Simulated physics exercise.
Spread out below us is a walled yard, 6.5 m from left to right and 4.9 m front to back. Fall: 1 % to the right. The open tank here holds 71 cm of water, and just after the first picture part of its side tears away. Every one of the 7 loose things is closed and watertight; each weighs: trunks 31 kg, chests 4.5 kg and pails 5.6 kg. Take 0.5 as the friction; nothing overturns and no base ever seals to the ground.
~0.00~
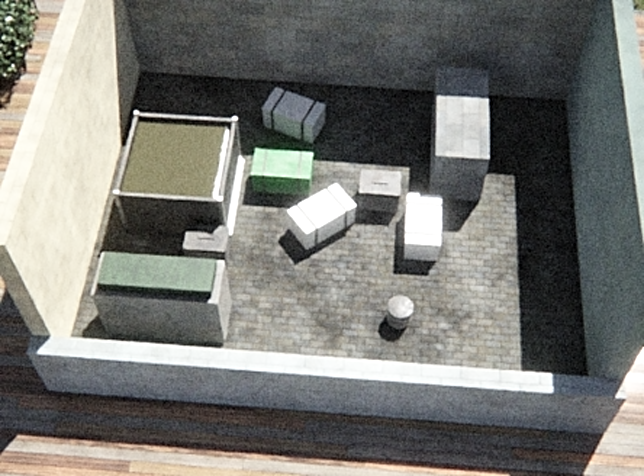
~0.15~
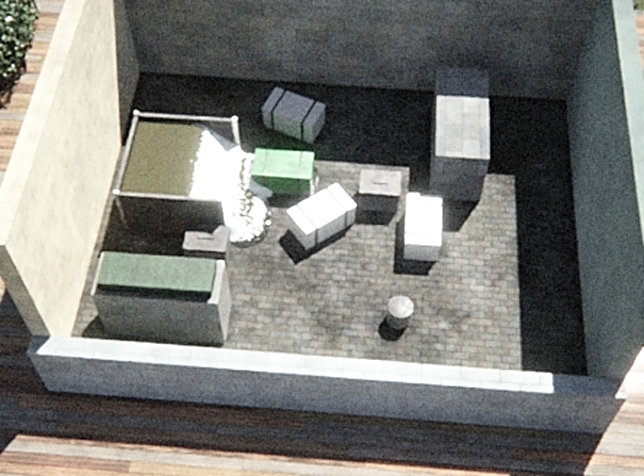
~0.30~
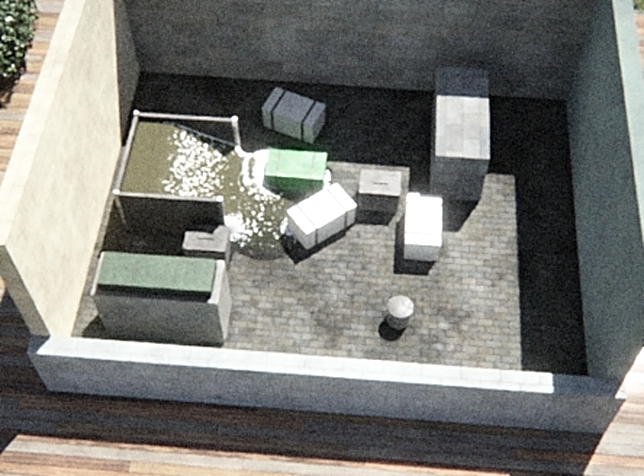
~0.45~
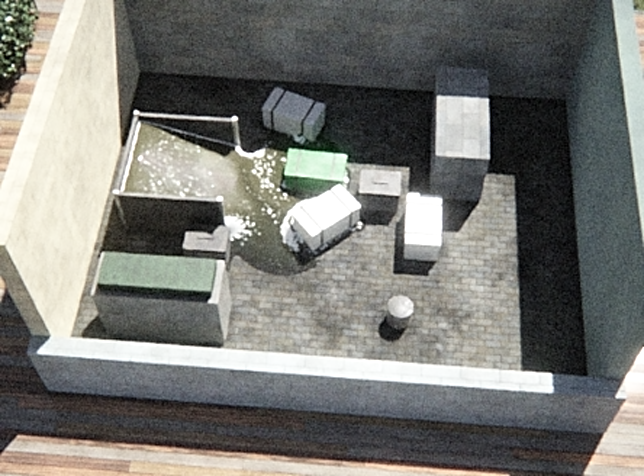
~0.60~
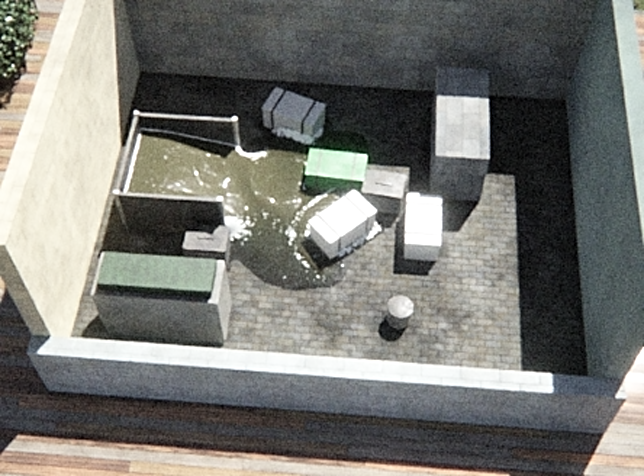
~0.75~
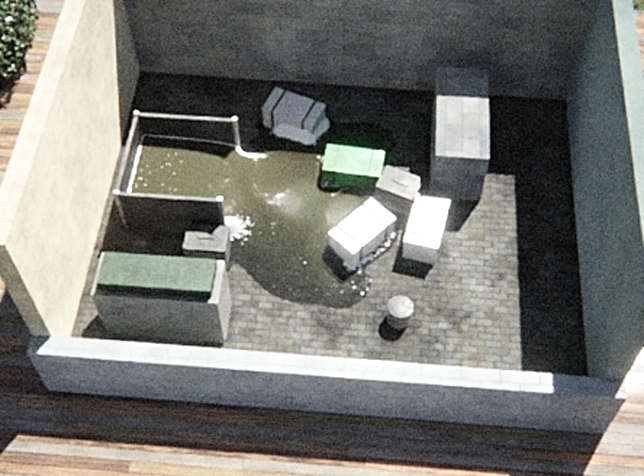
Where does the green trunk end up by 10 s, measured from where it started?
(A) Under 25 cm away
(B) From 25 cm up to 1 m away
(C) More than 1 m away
Option C: More than 1 m away.
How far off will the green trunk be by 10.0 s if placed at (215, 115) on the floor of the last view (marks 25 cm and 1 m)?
As it turns out, it barely budges.
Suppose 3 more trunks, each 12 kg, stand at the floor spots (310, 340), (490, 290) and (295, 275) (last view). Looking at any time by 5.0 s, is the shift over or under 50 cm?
Answers, first to last: Not exceeding, exceeding, exceeding.
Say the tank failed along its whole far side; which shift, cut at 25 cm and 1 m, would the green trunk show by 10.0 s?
Then the green trunk stays put.
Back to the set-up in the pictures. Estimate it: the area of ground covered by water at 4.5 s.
Near 24 m2 in all.
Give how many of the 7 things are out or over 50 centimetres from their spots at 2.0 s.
The count is 5.
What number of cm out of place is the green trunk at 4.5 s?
I'd guess some 150 cm by then.
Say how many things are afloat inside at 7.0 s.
My tally comes to 2.
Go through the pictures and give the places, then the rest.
The green trunk at (282, 164) rests on the ground; water covers 1.7 m2; 0 of 7 have shifted, in the first frame.
The green trunk at (283, 164), on the bottom; water covers 2.4 m2; 0 of 7 have shifted, in the second frame.
The green trunk at (295, 164) rests on the ground, 18 cm from its start; 3.3 m2 under water; 1 of 7 have shifted, in the third frame.
The green trunk at (315, 165) rests on the ground, 46 cm from its start; 4.2 m2 under water; 2 of 7 have shifted, in the fourth frame.
The green trunk at (336, 164), on the bottom, 74 cm from its start; 5.5 m2 under water; 3 of 7 have shifted, in the fifth frame.
The green trunk at (353, 160) rests on the ground, 98 cm from its start; water covers 7.1 m2; 4 of 7 have shifted, in the sixth frame.
After 2.0 s the green trunk is near (400, 104), 2.0 m from its start, afloat; 3 afloat.
After 4.5 s the green trunk is near (340, 90), 1.6 m from its start, aground; 4 afloat.
After 7.0 s the green trunk is near (340, 90), 1.6 m from its start, aground; 2 afloat.
After 10.0 s the green trunk is near (340, 90), 1.6 m from its start, aground; 2 afloat.
